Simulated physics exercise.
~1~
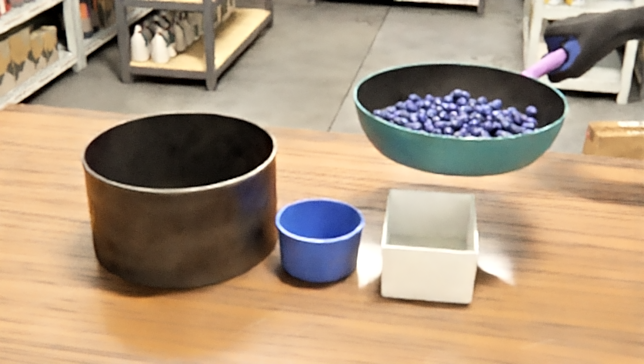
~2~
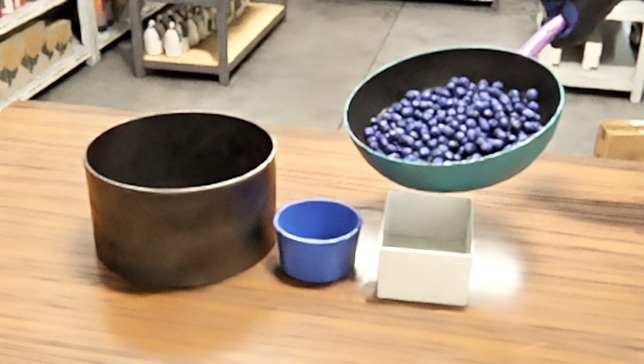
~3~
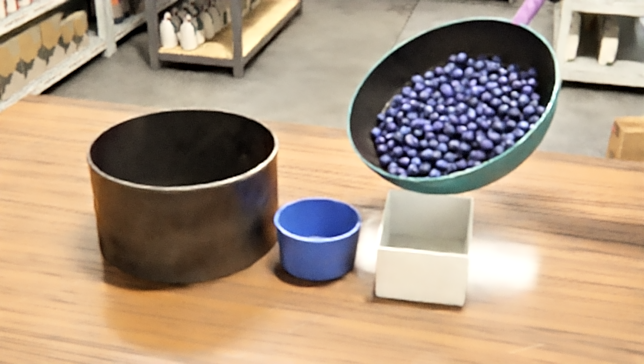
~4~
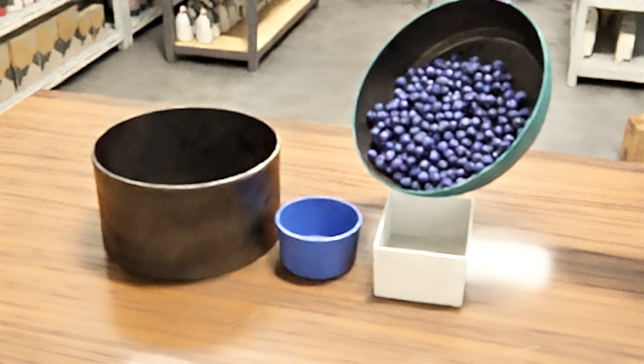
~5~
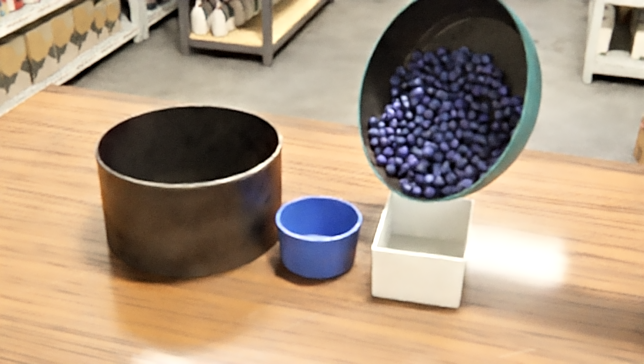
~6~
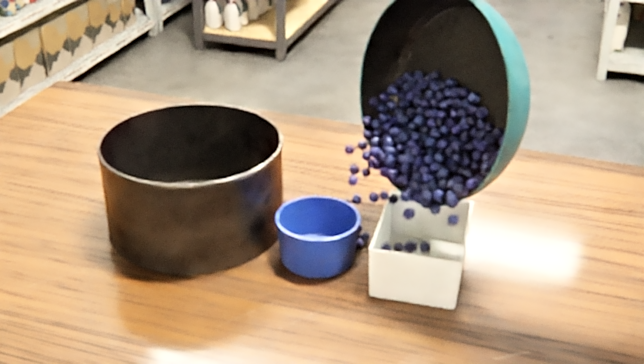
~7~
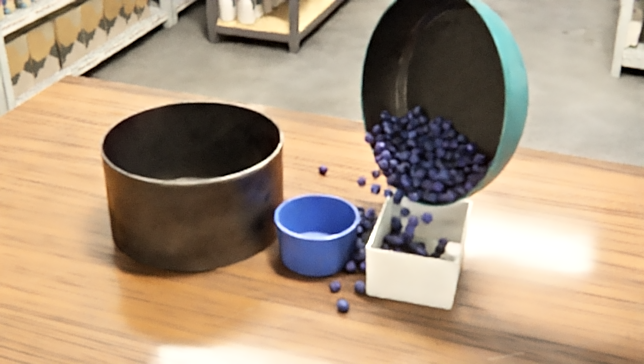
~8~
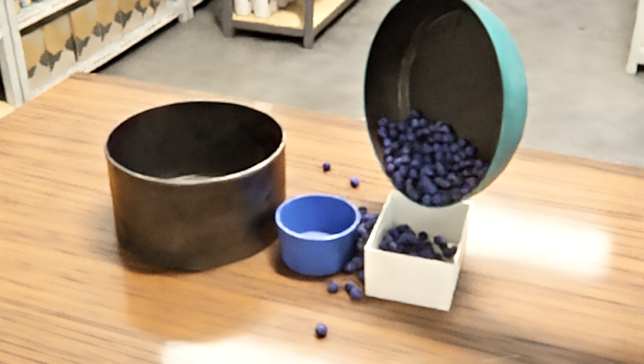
In this clip, a gloved hand tips a green pan of blueberries over a white square container beside a blue dish and a black pot. Berries tumble into the container and onto the table, leaving some still in the steeply tilted pan.
